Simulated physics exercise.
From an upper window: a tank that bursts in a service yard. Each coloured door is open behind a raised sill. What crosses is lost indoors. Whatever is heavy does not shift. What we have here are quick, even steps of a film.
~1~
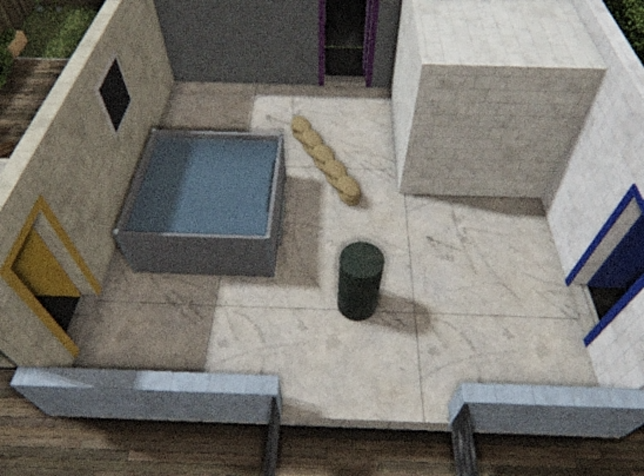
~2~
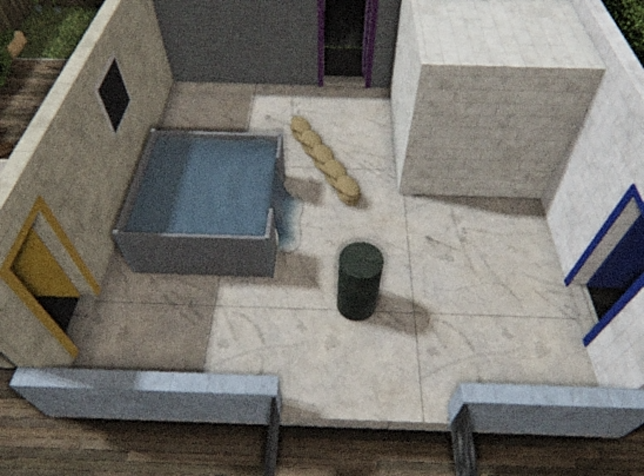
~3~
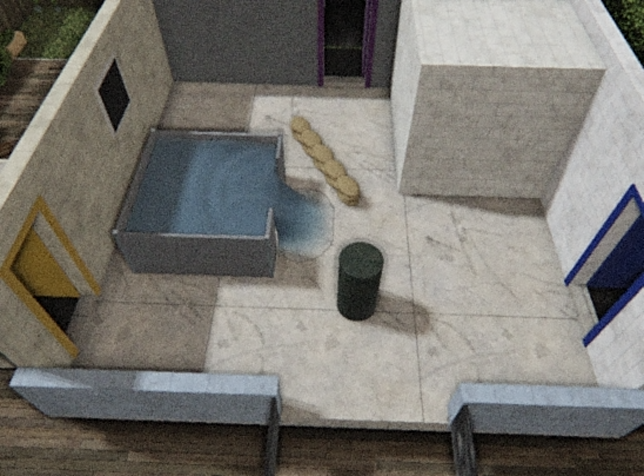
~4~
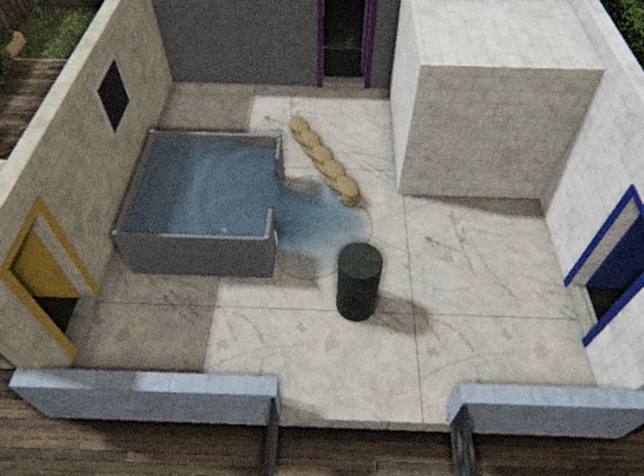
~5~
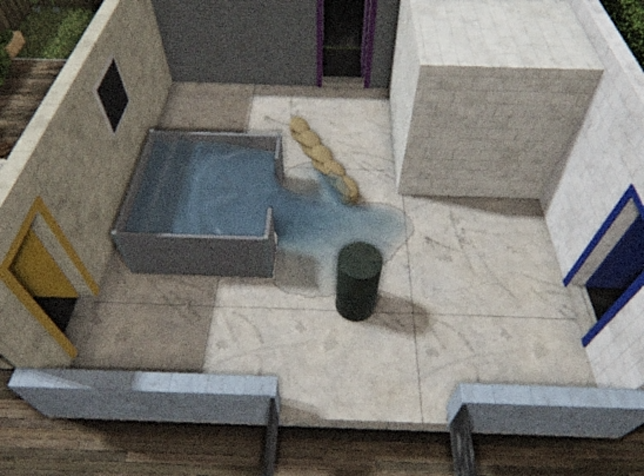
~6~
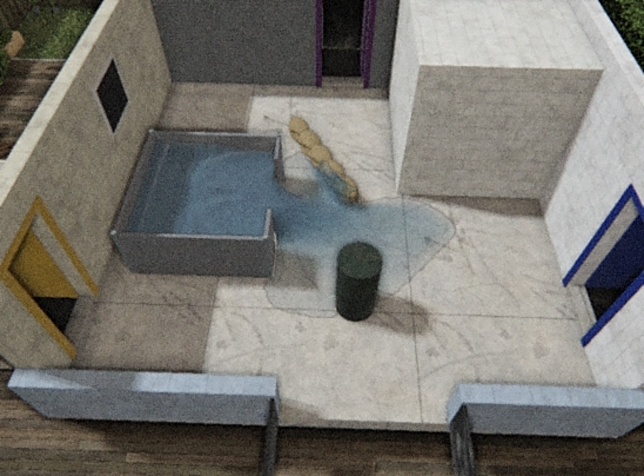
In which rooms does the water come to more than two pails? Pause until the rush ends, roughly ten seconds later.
As I see it, blue door: Tops two buckets. Purple door: Never tops two buckets. Yellow door: Tops two buckets.
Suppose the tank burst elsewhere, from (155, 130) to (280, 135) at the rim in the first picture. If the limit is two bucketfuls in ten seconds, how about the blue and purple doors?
First the blue door, which remains short; then the purple door, which overshoots.
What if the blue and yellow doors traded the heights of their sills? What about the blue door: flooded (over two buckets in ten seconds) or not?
Honestly, the blue one is swamped.
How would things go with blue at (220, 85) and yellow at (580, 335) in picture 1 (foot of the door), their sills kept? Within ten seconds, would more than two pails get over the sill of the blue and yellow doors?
I'd say the blue door keeps within limits and the yellow door breaks the limit.
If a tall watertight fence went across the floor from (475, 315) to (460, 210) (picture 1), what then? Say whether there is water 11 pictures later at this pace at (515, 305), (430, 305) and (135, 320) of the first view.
Taking the points in order - unwetted, wetted, unwetted.
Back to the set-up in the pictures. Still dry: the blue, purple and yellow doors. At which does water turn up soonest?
The blue door.
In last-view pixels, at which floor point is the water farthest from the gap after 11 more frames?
Point: (602, 411) in the last picture's pixels.
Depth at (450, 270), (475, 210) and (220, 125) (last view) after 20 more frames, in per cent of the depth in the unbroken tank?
Around 6, 18 and 2 percent, in that order.
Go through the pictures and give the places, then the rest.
In the first picture, still water in the water tank at (207, 183).
In the second picture, the front is at (288, 249), out from the gap at (275, 208).
In the third picture, the front is at (323, 199), out from the gap at (275, 210).
In the fourth picture, the front is at (367, 230), out from the gap at (275, 211).
In the fifth picture, water pours out at (274, 211) and has run to (409, 228).
In the sixth picture, water pours out at (274, 210) and has run to (451, 230).
A moment on, water covers 35 % of the floor; the blue door not reached, the purple door not reached, the yellow door not reached.
Next, water covers 55 % of the floor; the blue door over two buckets in, the purple door not reached, the yellow door not reached.
Then, water covers 65 % of the floor; the blue door far over two buckets in, the purple door not reached, the yellow door not reached.
Later, water covers 85 % of the floor; the blue door far over two buckets in, the purple door wet at the sill, nothing in, the yellow door wet at the sill, nothing in.
In the end, water covers 95 % of the floor; the blue door far over two buckets in, the purple door wet at the sill, nothing in, the yellow door far over two buckets in.
